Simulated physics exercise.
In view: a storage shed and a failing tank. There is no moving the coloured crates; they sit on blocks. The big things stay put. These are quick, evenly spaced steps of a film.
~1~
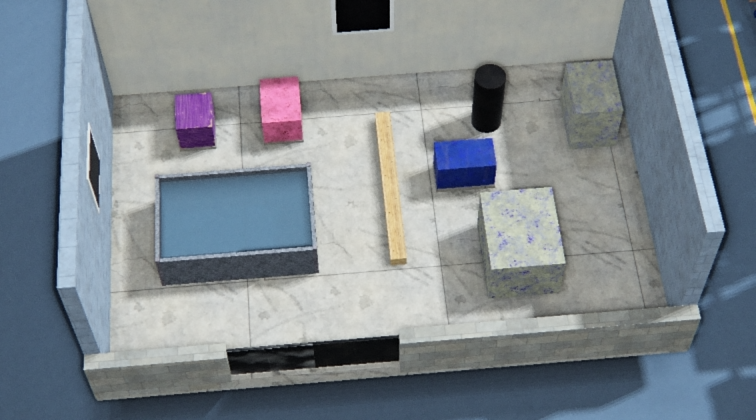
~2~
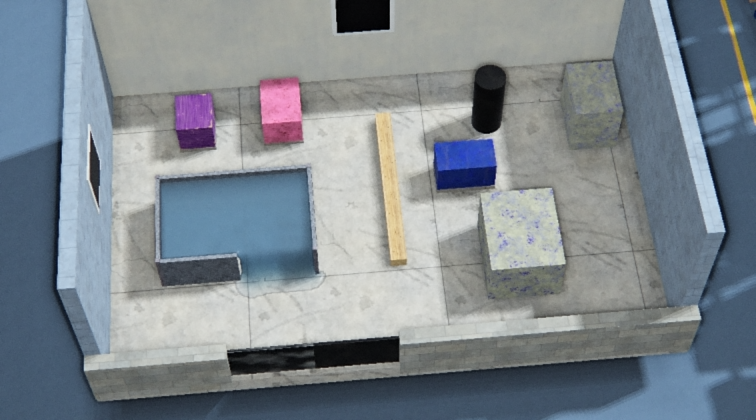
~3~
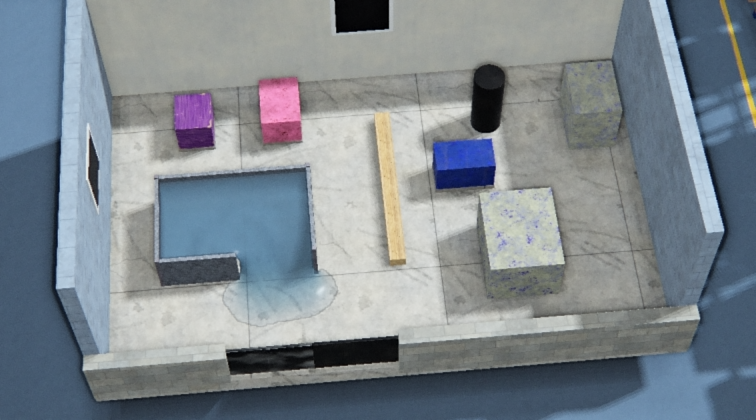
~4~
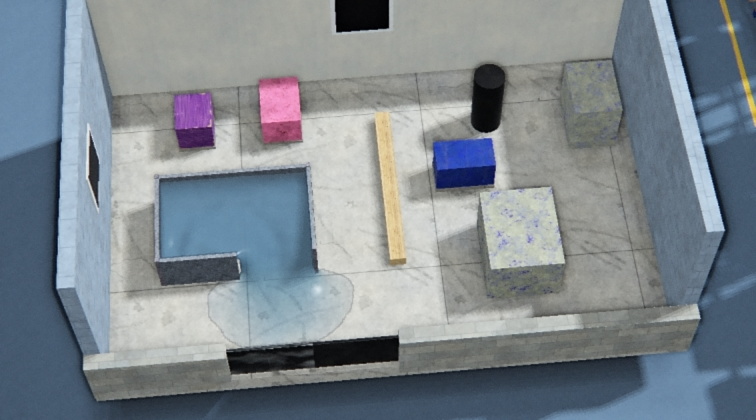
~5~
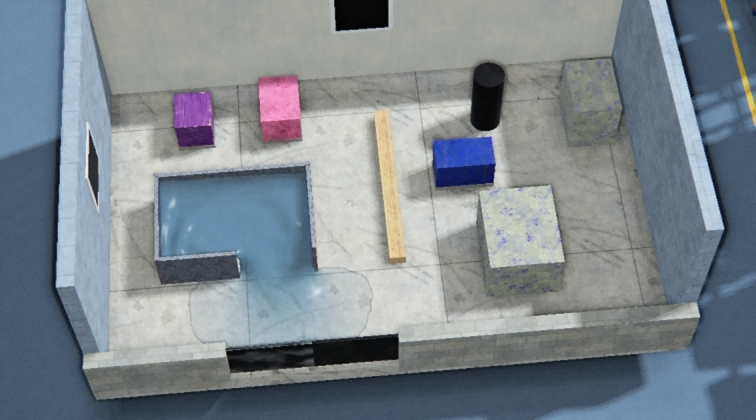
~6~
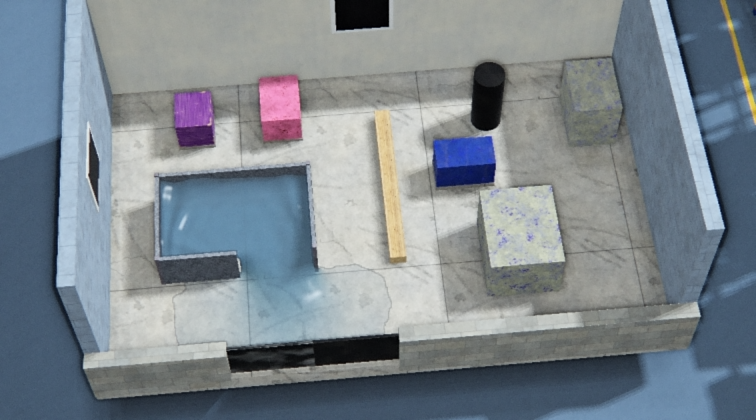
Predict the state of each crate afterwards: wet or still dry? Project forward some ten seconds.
Afterwards, the pink crate is wet; the blue crate is wet; the purple crate is wet.
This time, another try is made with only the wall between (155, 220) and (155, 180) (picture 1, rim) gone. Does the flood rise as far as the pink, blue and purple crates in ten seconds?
Result: Pink crate gets overtopped, blue crate is left untouched, purple crate gets overtopped.
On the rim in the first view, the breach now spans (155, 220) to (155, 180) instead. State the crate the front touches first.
The one in purple.
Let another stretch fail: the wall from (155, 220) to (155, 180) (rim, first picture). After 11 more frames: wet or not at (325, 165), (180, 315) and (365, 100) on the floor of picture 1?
One by one, they turn out not soaked, drenched and not soaked.
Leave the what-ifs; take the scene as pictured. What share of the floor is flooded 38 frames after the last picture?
Close to 70 %.
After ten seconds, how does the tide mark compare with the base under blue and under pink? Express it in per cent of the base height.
Roughly 170 percent, then 140 percent.
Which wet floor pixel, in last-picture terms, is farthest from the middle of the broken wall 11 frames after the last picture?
Somewhere about (615, 331).
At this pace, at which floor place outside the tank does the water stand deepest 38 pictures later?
I'd go with (113, 101) as the deepest place.
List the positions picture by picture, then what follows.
The open tank at (235, 215) is whole and still, in the first picture.
The front is at (319, 278), out from the gap at (277, 267), in the second picture.
The front is at (245, 318), out from the gap at (276, 268), in the third picture.
The front is at a hidden place, out from the gap at (277, 268), in the fourth picture.
The front is at a hidden place, out from the gap at (276, 266), in the fifth picture.
Water pours out at (277, 266) and has run to a hidden place, in the sixth picture.
A moment on, water covers 15 % of the floor; the pink crate not reached, the blue crate not reached, the purple crate not reached.
Next, water covers 25 % of the floor; the pink crate not reached, the blue crate not reached, the purple crate not reached.
Then, water covers 45 % of the floor; the pink crate not reached, the blue crate water round its plinth, the purple crate water round its plinth.
Later, water covers 70 % of the floor; the pink crate water round its plinth, the blue crate water round its plinth, the purple crate water round its plinth.
In the end, water covers 95 % of the floor; the pink crate was topped, the blue crate was topped, the purple crate was topped.
